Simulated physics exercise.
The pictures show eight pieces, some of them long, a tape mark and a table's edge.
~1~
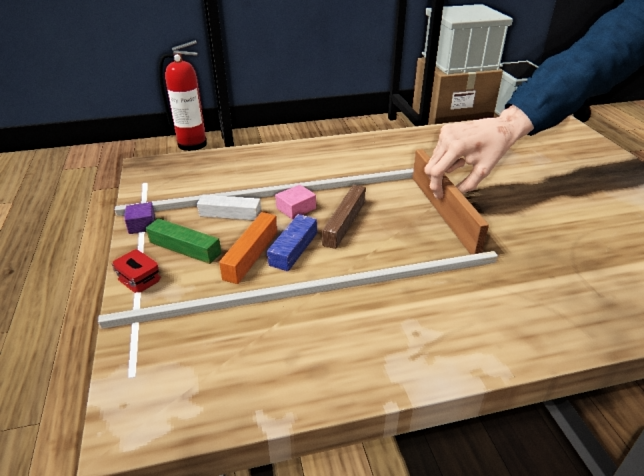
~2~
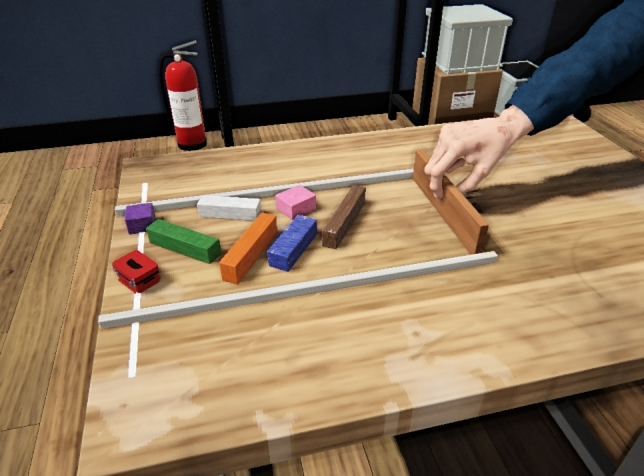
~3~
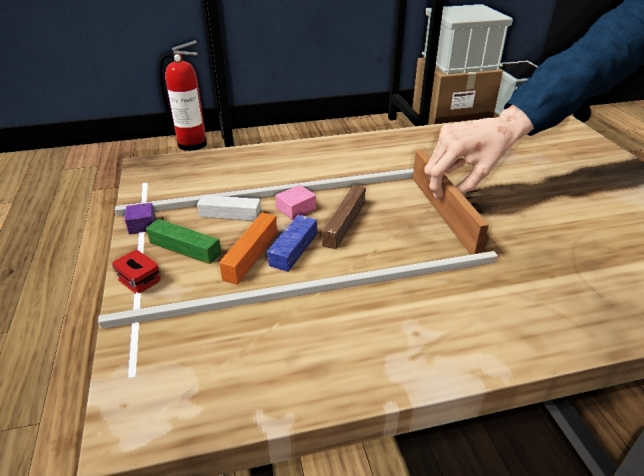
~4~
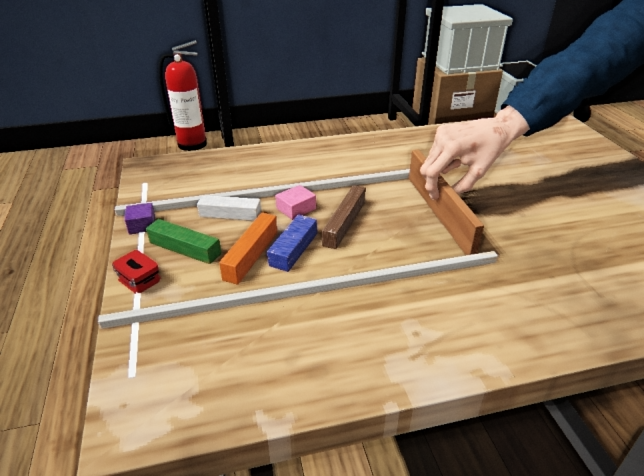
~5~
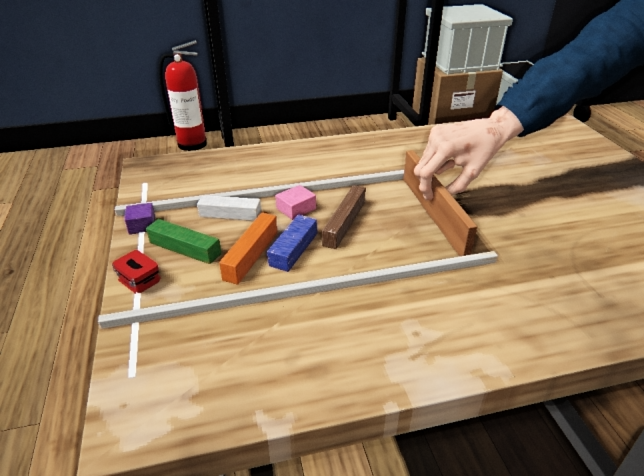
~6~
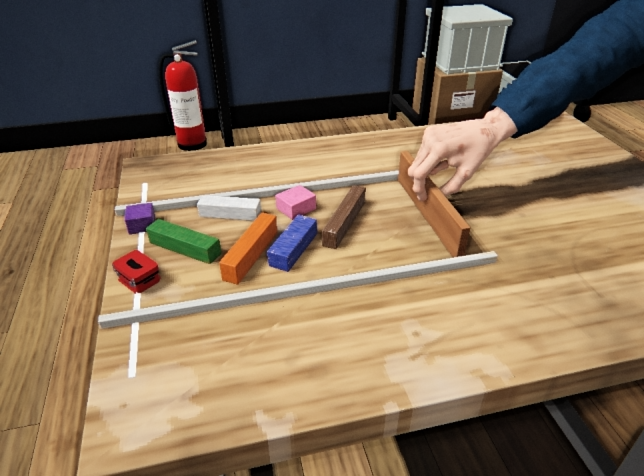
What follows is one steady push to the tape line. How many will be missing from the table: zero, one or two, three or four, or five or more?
As it turns out, the number that fall off is five or more.
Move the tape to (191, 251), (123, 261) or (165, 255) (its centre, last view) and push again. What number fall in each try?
It would be 2, 7 and 4.
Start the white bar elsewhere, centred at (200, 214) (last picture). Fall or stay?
The white bar comes down.
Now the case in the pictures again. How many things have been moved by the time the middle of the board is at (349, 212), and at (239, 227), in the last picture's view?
The counts are 1 and 7.
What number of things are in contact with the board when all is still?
That makes 1.
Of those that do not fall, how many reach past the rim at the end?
The number is 1.
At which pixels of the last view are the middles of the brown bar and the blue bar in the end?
The brown bar at (131, 247), the blue bar at (108, 273).
A little later, none off yet; purple block at rest near (141, 218); red case at rest near (138, 273); green bar at rest near (183, 241).
When it is over, the number that fall off is five or more; down, pink block, orange bar, white bar, green bar, red case and purple block.
